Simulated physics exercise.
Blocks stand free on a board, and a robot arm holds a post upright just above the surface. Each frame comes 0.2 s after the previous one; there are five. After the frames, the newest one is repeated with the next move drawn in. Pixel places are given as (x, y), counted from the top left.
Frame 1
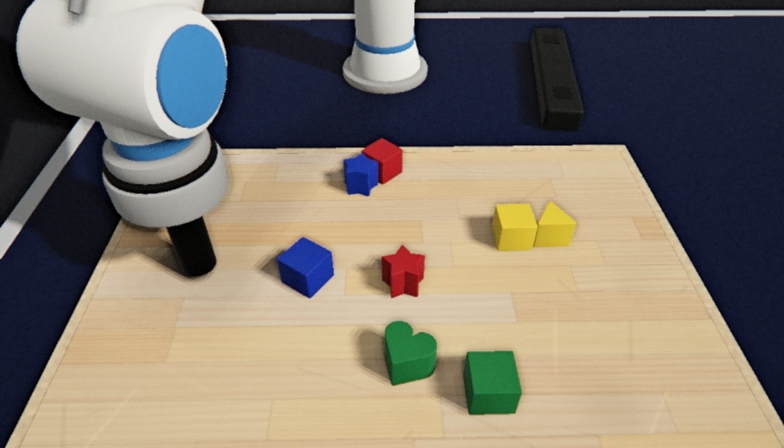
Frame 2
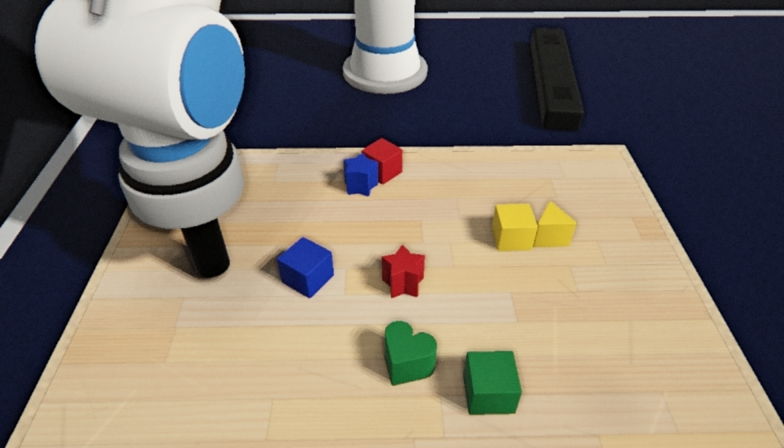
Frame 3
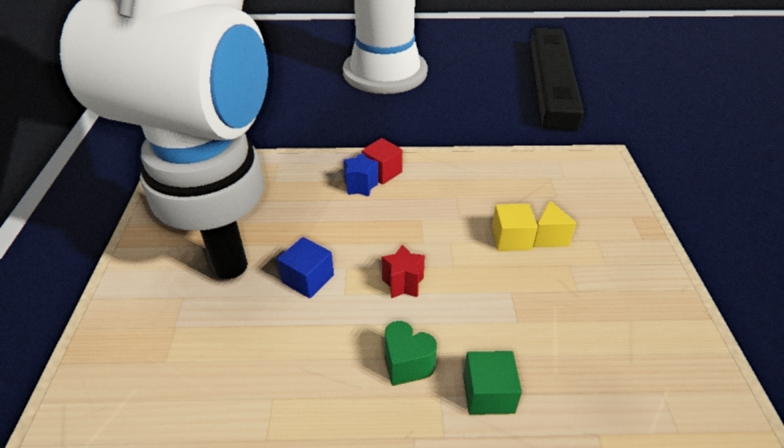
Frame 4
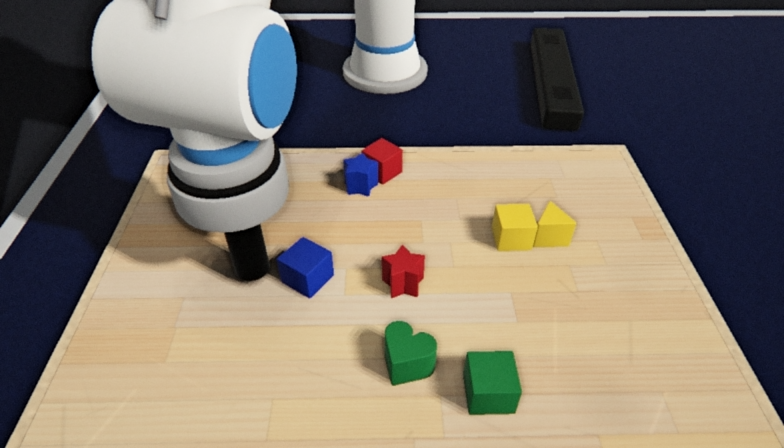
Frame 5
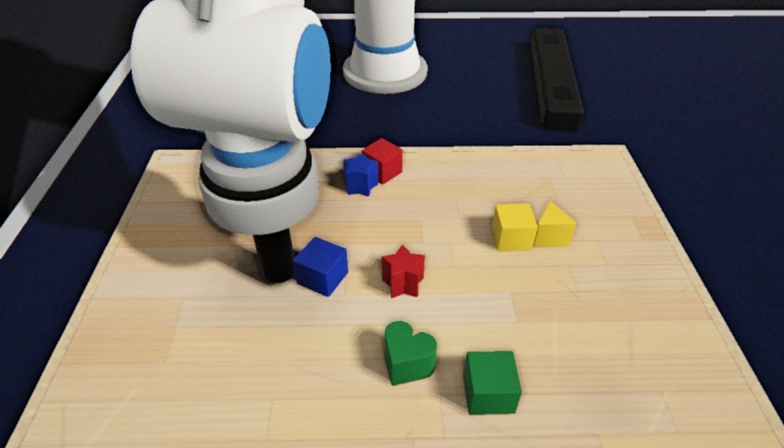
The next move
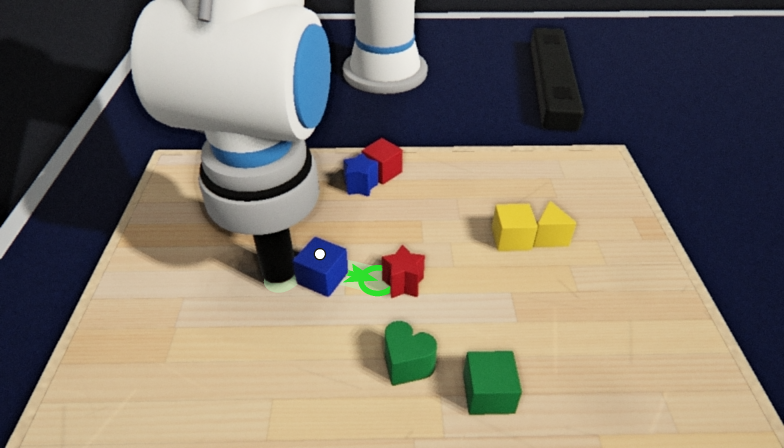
A white robot arm with blue caps holds a black post upright over a pale wooden board, seen from a fixed, raised viewpoint. Around the board sit a blue cube left of a red star, a blue and a red block behind, two yellow blocks at right, and a green heart and cube in front. The post glides right, meets the blue cube and pushes it slightly toward the star.
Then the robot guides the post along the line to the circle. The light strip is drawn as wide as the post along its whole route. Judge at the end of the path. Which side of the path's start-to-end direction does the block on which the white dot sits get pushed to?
Answer: Right.
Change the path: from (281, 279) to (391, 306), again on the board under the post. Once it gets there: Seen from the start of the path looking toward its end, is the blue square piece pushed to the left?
Going by the path, yes.
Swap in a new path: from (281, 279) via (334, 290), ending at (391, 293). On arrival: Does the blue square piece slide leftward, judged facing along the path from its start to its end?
In short: Yes.
Path on the board, from (281, 279) over (312, 266) and (345, 272) to (378, 280); the dot is on the blue square piece.
What follows on the original path. One third of the way, post at (311, 257); blue square piece at (342, 254).
Two thirds of the way, post at (346, 264); blue square piece at (378, 261); red star block at (426, 264), turned 10° clockwise.
At the end, post at (378, 272); blue square piece at (414, 265), turned 15° anticlockwise; red star block at (454, 268), turned 35° clockwise.
